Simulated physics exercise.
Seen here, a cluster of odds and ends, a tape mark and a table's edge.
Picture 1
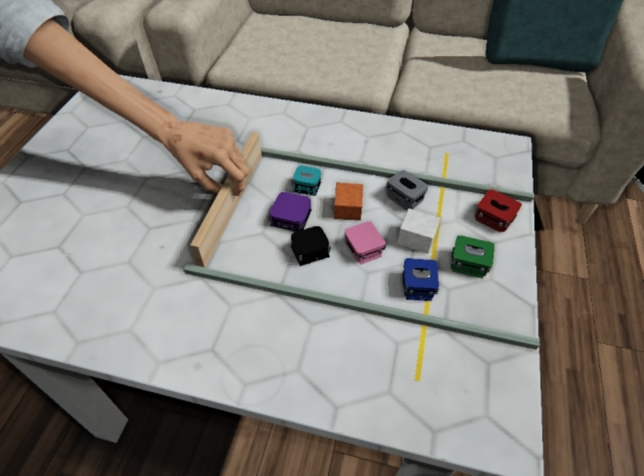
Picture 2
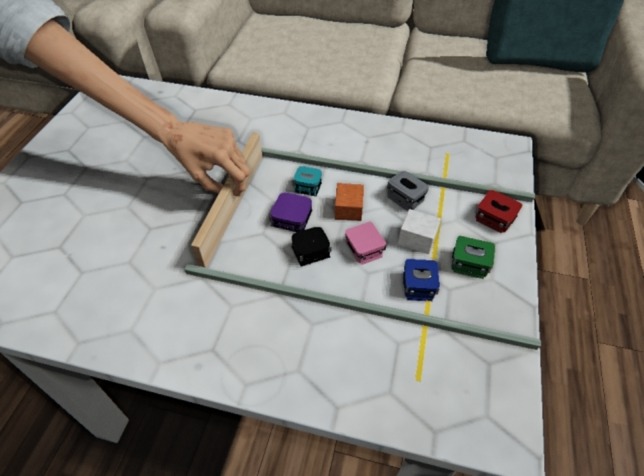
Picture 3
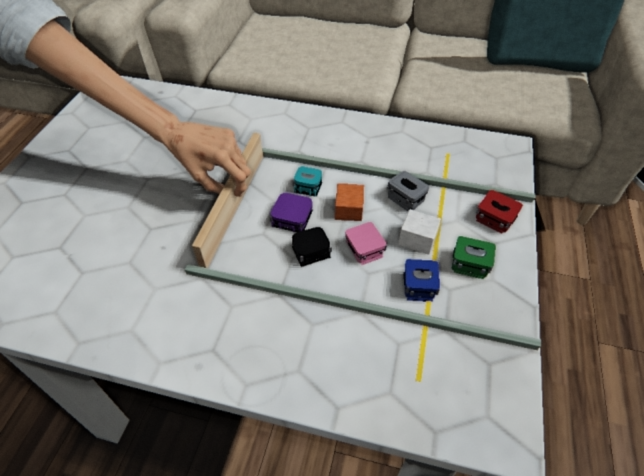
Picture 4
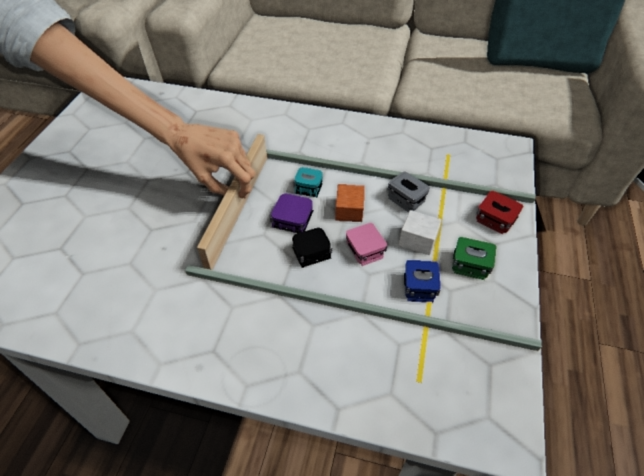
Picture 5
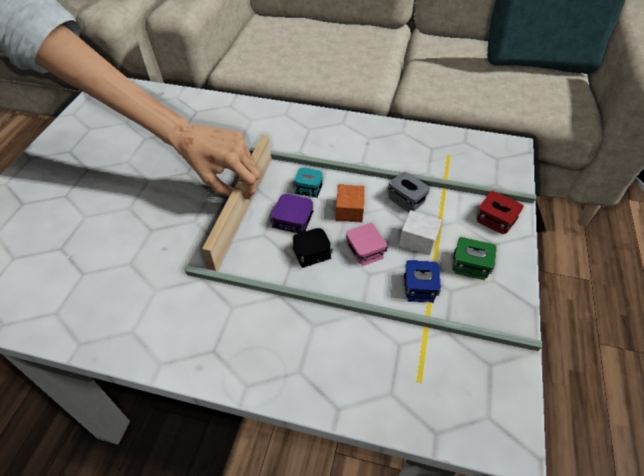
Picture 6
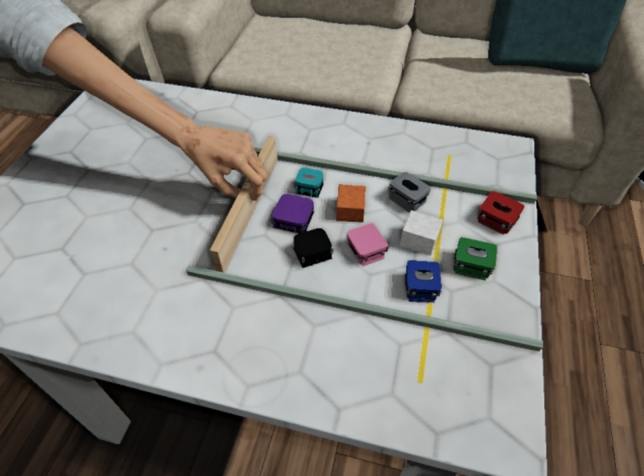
The footage shows a hand holding a wooden board upright on a marble-patterned table and sliding it slightly to the right, toward a cluster of small colourful cases and blocks that stay nearly still around a yellow tape line.
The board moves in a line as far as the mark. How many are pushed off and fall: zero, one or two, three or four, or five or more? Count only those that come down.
The number that fall off is zero.
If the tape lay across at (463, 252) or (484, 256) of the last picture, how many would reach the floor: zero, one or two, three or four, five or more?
In that order: Either one or two; three or four.
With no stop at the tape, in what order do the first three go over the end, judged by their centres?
Earliest first: The red case, then the green case, then the white block.
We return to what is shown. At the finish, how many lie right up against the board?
The number is 3.
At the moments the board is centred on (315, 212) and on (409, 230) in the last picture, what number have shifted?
At the one place 4, at the other 9.
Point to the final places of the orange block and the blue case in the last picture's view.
First (488, 221), then (477, 305).
A little later, none off yet; red case at rest near (500, 213); green case at rest near (474, 259); blue case at rest near (422, 281).
Next, none off yet; red case at rest near (500, 213); green case shifted a little near (485, 261); blue case shifted a little near (428, 289).
When it is over, the number that fall off is zero.
